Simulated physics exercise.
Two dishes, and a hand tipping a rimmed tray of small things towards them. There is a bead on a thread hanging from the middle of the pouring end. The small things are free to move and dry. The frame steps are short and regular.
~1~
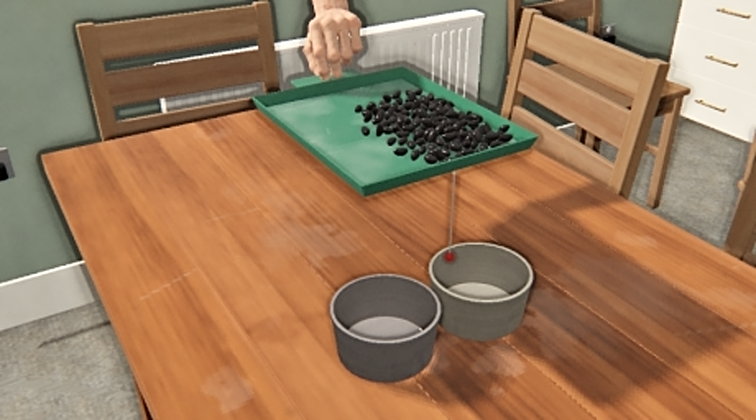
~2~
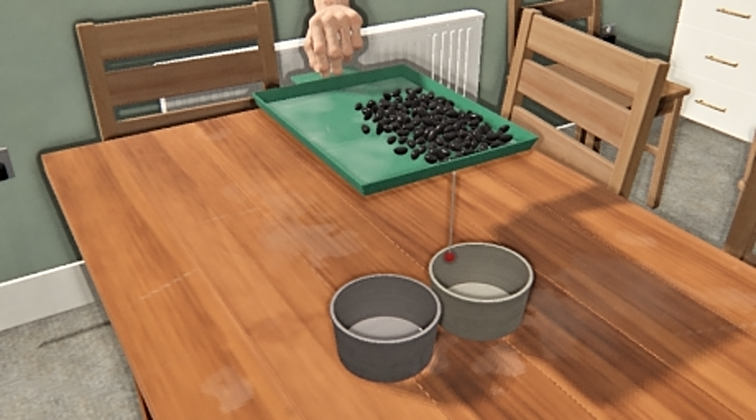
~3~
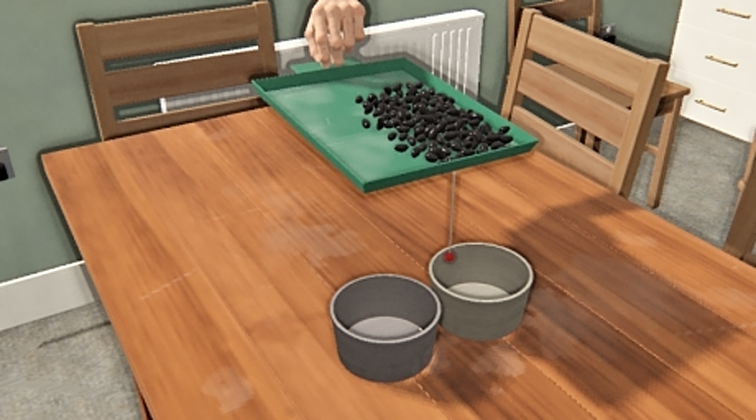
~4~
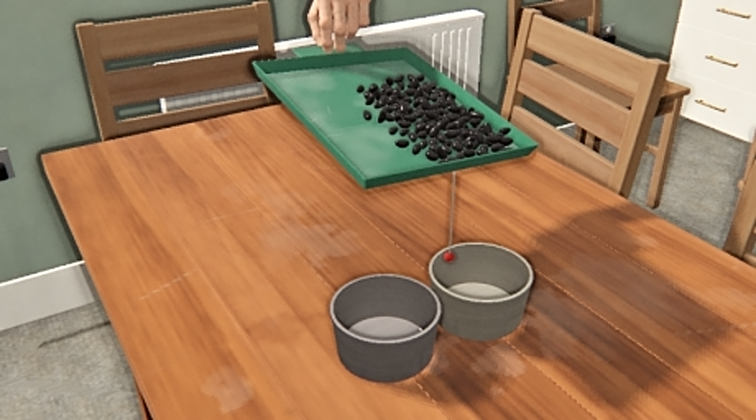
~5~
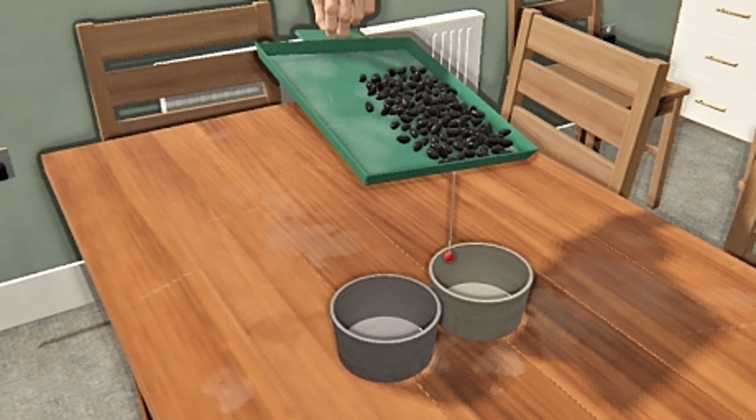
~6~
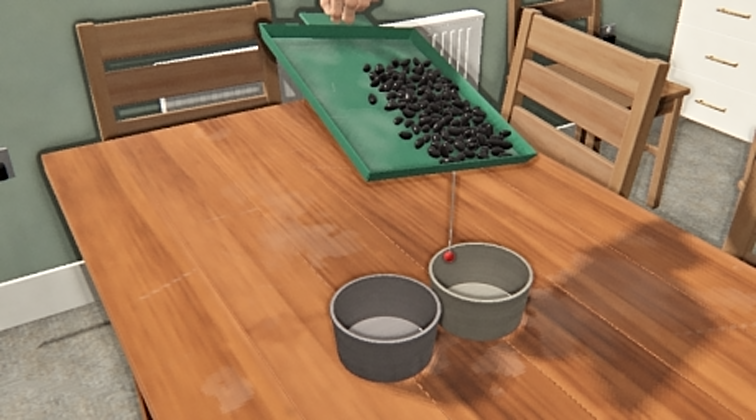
We see a hand holding a green tray of black beans above two grey dishes on a wooden table; the hand raises its end, and the tray slants gradually, its near edge dipping slightly at the right corner.
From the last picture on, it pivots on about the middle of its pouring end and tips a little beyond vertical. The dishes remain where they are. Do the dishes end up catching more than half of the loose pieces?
No.
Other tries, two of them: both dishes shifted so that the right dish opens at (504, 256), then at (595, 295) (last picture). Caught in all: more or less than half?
Placing 1: A majority of it. Placing 2: A minority of it.
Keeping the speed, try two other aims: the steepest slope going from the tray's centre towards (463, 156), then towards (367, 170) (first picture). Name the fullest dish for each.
I'd say the one to the right first, then the one to the left.
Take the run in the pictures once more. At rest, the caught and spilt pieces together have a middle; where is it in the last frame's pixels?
The centre settles at about (531, 289).
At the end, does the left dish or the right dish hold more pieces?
The one at right wins.
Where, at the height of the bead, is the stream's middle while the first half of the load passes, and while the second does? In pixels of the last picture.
The early half goes through (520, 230), the late half through (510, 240).
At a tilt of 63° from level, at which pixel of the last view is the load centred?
(480, 117).
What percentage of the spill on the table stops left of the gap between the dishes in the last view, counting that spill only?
Roughly 0 %.
Soon after the last picture, tray tipped steeply; nearly all on the tray; a stray few in the air.
A little later, tray tipped past a quarter turn; a small part on the tray; about a quarter in the right dish; about half outside both; about a quarter in the air.
Later still, tray tipped past a quarter turn; about a third in the right dish; about two thirds outside both.
At rest, tray tipped past a quarter turn; none in the left dish; about a third in the right dish; about two thirds outside both.
